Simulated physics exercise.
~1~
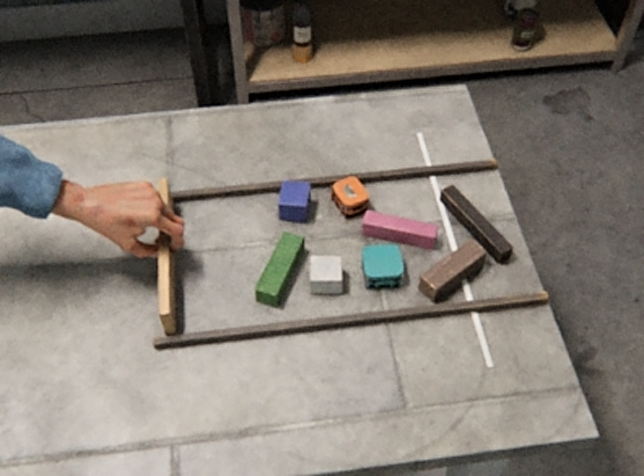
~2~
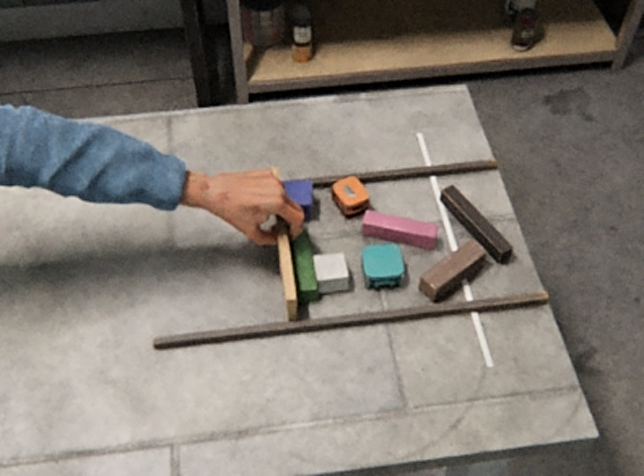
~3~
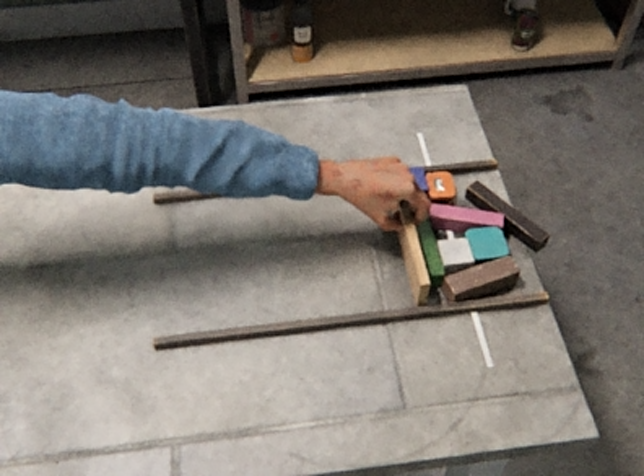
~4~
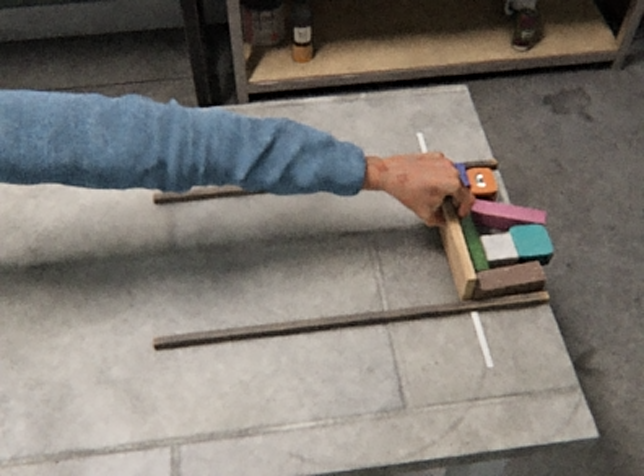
A hand sweeps a board rightward, bunching colored blocks together as the black bar disappears.
